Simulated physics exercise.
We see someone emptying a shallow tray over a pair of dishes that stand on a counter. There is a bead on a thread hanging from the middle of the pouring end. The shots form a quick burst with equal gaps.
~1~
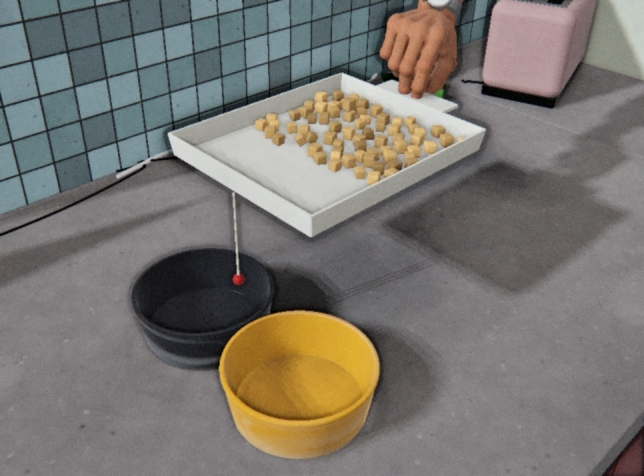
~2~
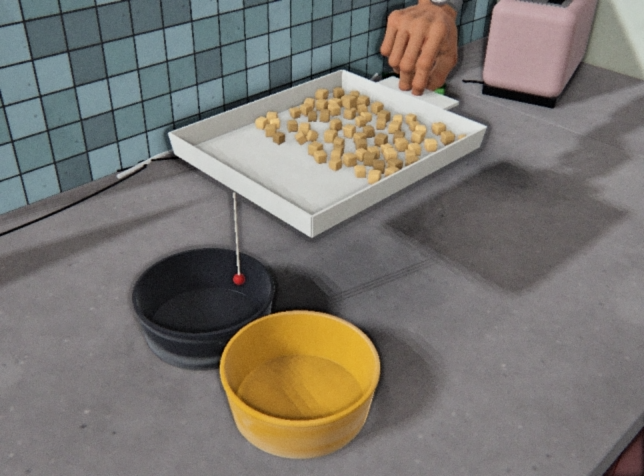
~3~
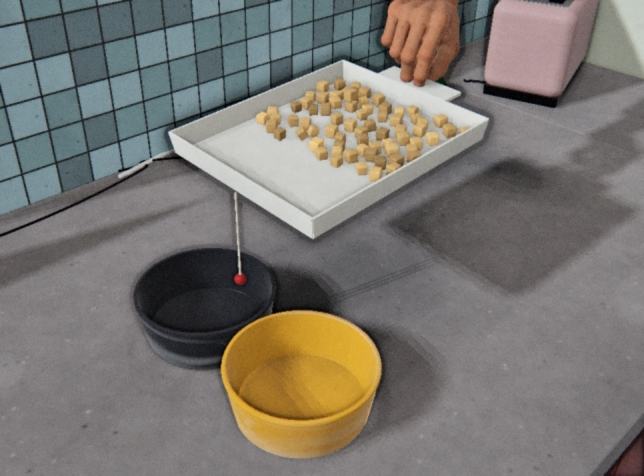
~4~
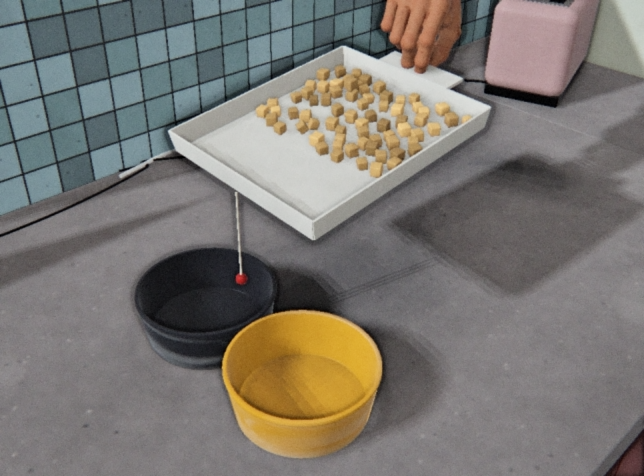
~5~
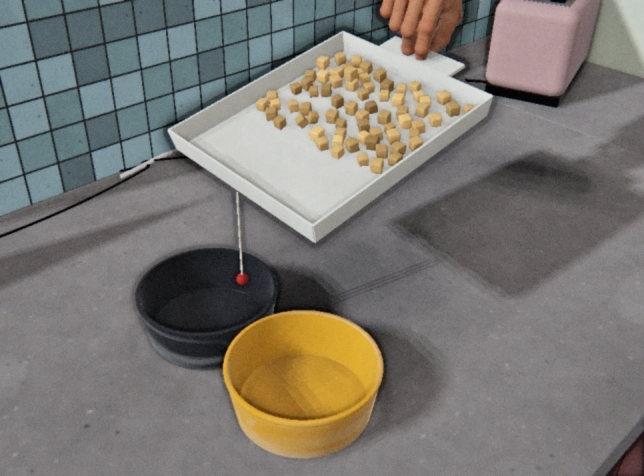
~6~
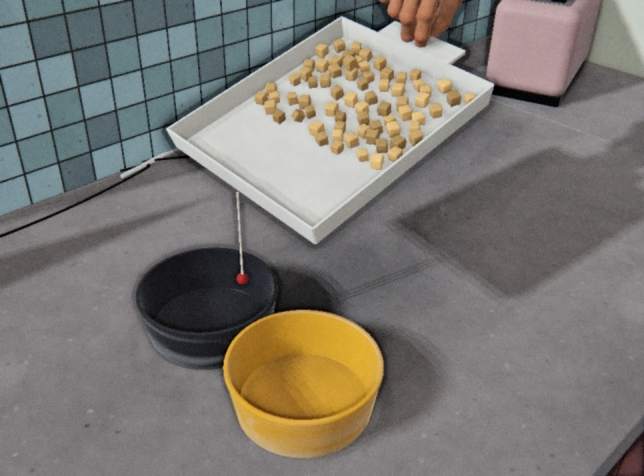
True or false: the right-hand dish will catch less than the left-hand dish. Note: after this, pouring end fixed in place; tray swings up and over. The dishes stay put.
False, the right-hand dish catches more.
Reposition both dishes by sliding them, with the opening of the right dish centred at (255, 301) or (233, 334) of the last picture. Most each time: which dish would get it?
First try: The rightmost dish. Second try: The rightmost dish.
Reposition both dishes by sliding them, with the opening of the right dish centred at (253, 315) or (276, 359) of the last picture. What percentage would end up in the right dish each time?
I'd say about 60 percent, followed by about 80 percent.
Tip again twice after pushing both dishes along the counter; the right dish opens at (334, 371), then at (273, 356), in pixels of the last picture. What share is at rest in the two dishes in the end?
Near 70 and 90 percent respectively.
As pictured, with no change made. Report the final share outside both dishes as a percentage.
Call it some 10 percent of the pieces.
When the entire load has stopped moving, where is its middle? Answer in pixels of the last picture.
I'd place the middle at about (272, 395).
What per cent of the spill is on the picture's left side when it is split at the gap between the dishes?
100 per cent, about.
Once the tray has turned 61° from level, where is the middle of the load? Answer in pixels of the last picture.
Centre estimate: (291, 178).
Soon after the last picture, tray tipped steeply; nearly all on the tray; a stray few in the right dish.
A little later, tray tipped past a quarter turn; nearly all on the tray; a stray few in the right dish.
Later still, tray tipped past a quarter turn; about two thirds in the right dish; about a quarter in the left dish; a small part outside both.
At rest, tray tipped past a quarter turn; about two thirds in the right dish; about a quarter in the left dish; a small part outside both.
